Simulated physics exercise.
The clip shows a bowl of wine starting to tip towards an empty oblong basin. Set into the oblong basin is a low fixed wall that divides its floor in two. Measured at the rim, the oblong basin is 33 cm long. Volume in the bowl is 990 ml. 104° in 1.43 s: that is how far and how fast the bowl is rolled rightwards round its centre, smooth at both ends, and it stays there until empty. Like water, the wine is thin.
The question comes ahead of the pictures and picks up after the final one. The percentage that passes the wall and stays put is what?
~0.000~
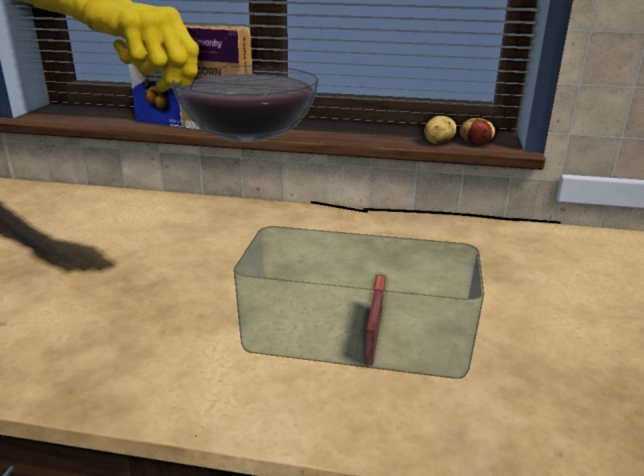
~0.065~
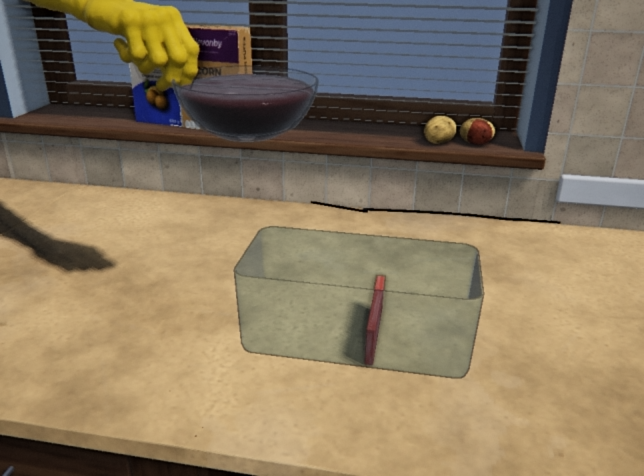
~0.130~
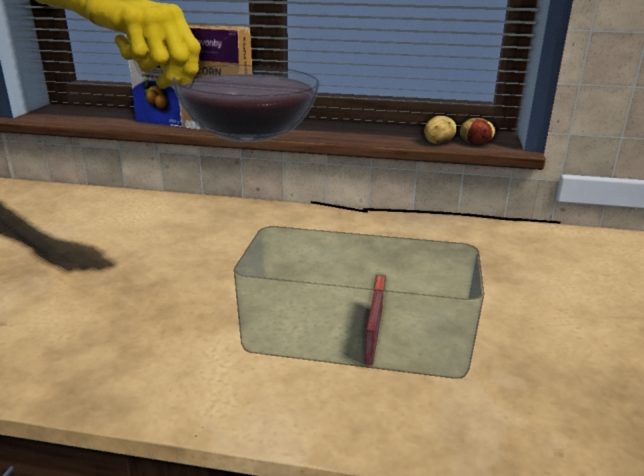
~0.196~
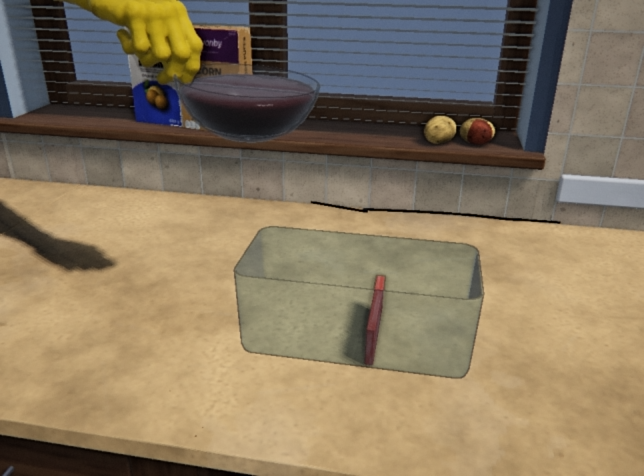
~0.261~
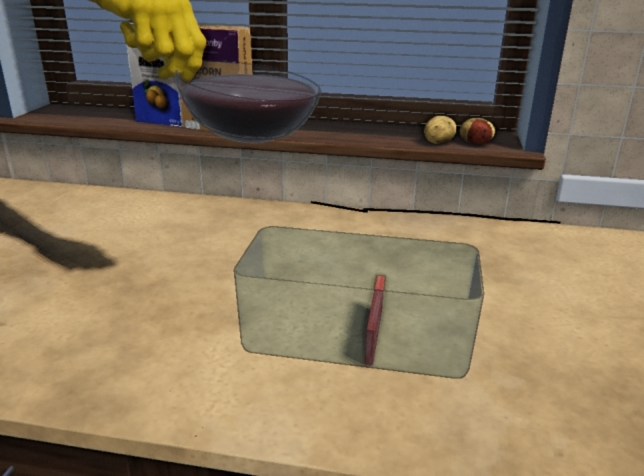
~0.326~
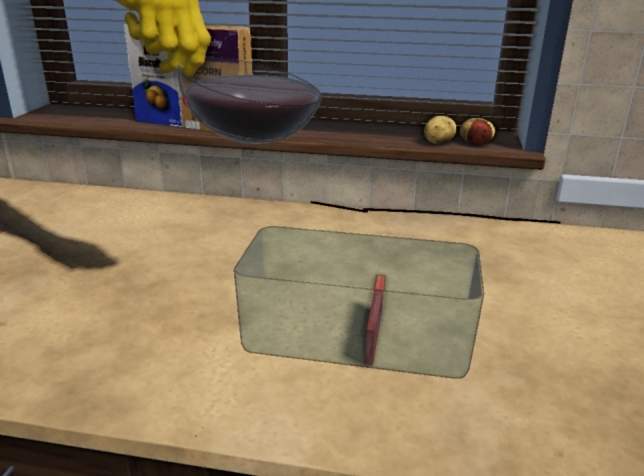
It is about 48 per cent.
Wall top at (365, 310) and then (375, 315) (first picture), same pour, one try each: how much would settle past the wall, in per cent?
I'd say 65 percent on the first go, 50 percent on the next.
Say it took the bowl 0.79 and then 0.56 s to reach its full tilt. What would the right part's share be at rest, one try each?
Roughly 35 per cent the first time and 20 per cent the second.
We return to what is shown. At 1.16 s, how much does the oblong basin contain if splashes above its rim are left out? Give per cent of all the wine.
About 94 per cent.
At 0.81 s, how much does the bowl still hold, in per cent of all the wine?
Around 30 percent.
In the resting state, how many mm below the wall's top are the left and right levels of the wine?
About 42 mm on the left, about 36 mm on the right.
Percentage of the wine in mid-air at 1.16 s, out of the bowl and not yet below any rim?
5 per cent, roughly.
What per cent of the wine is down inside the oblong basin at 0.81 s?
At that time the basin holds about 28 per cent of the liquid.
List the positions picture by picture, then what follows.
It leans 0°; its right rim is at (316, 84); the wine meets the walls at (184, 84) and (314, 90); the oblong basin's rim runs from (248, 249) to (480, 272); the wall's top is at (376, 302), in the first picture.
It leans 1°; its right rim is at (316, 85); the wine meets the walls at (184, 84) and (314, 91), in the second picture.
It leans 2°; its right rim is at (317, 87); the wine meets the walls at (185, 82) and (315, 92), in the third picture.
It leans 5°; its right rim is at (318, 90); the wine meets the walls at (187, 82) and (316, 93), in the fourth picture.
It leans 8°; its right rim is at (319, 95); the wine meets the walls at (188, 83) and (318, 93), in the fifth picture.
It leans 13°; its right rim is at (320, 101); the wine meets the walls at (192, 83) and (320, 98); 1 per cent is over the edge, in the sixth picture.
After 0.81 s the tilt is 62° and 30 per cent is still to pour, 10 is left of the wall and 18 right of it.
After 1.16 s the tilt is 95° and 0 per cent is still to pour, 46 is left of the wall and 47 right of it.
After 1.53 s the tilt is 104° and 0 per cent is still to pour, 50 is left of the wall and 48 right of it.
After 1.93 s the tilt is 104° and 0 per cent is still to pour, 50 is left of the wall and 48 right of it.
In the end 50 per cent lies left of the wall, 48 right of it and 2 outside.
